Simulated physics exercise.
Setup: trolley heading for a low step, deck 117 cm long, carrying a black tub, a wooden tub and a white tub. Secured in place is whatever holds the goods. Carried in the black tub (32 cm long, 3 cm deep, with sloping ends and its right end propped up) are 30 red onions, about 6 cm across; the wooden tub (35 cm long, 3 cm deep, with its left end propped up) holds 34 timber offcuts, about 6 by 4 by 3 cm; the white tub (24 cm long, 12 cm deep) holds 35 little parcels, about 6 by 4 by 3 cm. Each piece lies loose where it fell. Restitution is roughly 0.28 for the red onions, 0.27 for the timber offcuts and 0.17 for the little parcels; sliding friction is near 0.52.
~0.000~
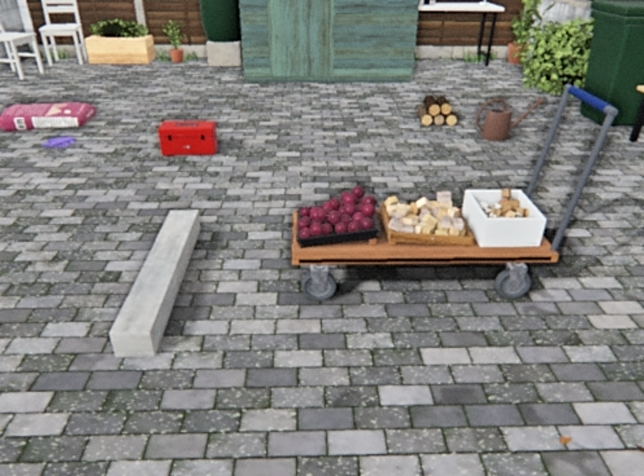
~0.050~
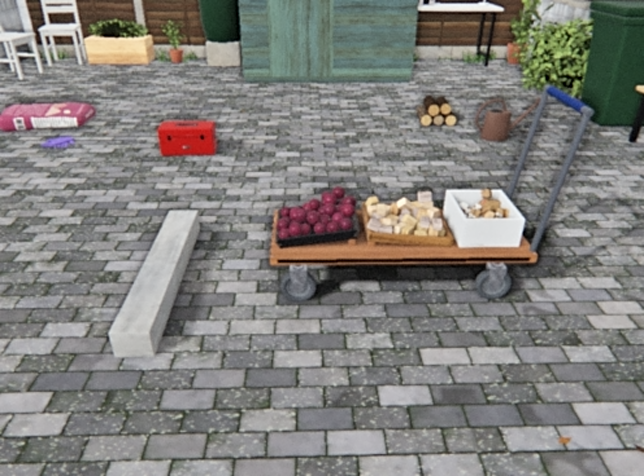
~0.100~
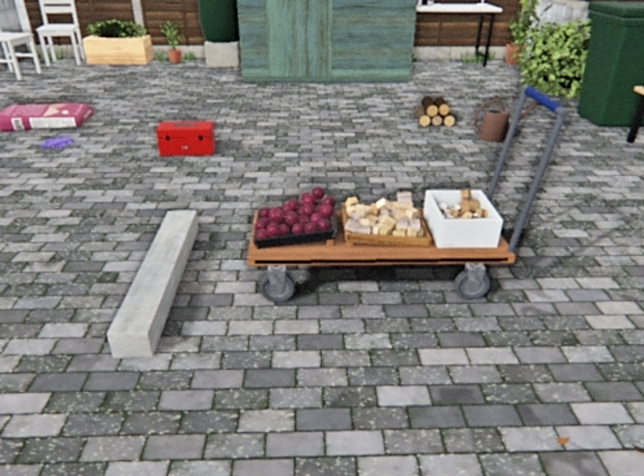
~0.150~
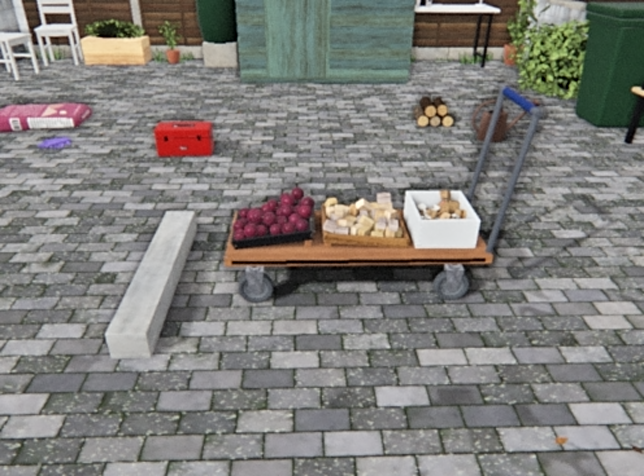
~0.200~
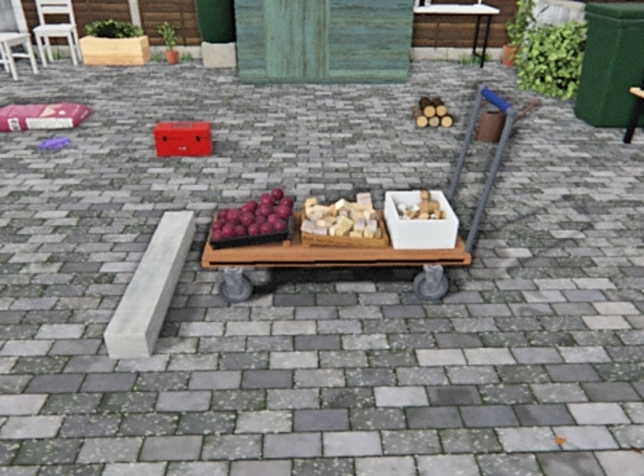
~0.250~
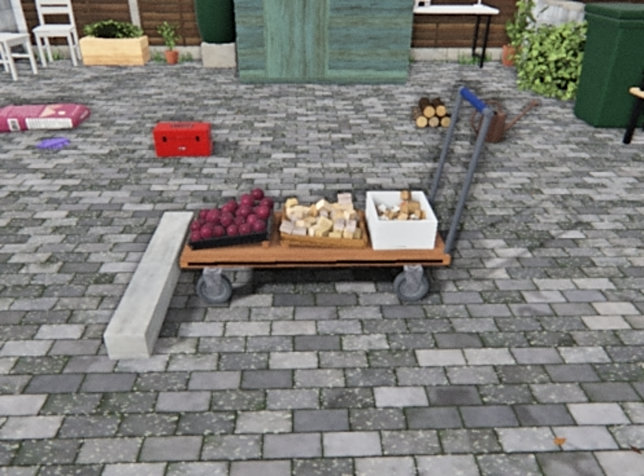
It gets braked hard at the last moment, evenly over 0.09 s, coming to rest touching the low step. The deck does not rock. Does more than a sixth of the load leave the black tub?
Yes, more than a sixth does.
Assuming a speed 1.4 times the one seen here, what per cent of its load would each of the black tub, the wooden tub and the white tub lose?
In that case the black tub sheds 50 per cent, the wooden tub 30 per cent and the white tub 10 per cent.
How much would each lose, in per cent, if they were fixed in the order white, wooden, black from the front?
With that order the black tub sheds 40 per cent of its load, the wooden tub 20 per cent, and the white tub 0 per cent.
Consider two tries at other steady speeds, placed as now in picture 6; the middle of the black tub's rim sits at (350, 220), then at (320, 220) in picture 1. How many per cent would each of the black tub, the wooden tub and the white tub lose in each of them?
For the black tub it's 40 % and then 30 %, for the wooden tub 20 % and then 20 %, and for the white tub 0 % and then 0 %.
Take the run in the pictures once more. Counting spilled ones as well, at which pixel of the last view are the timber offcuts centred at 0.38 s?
Roughly at (289, 220).
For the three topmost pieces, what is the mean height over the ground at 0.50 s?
I'd say near 42 cm.
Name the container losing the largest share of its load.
Black tub.
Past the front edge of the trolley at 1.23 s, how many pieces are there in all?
Some 12 pieces.
After 0.28 s, the brake bites.
After 0.38 s, black tub 28 in, 2 out, wooden tub 32 in, 2 out and white tub 35 in, 0 out.
After 0.50 s, black tub 20 in, 10 out, wooden tub 28 in, 6 out and white tub 35 in, 0 out.
After 0.73 s, black tub 18 in, 12 out, wooden tub 28 in, 6 out and white tub 35 in, 0 out.
Outcome (at 1.23 s), black tub 17 in, 13 out, wooden tub 28 in, 6 out and white tub 35 in, 0 out. Asked share, 13 of 30, 43 per cent.
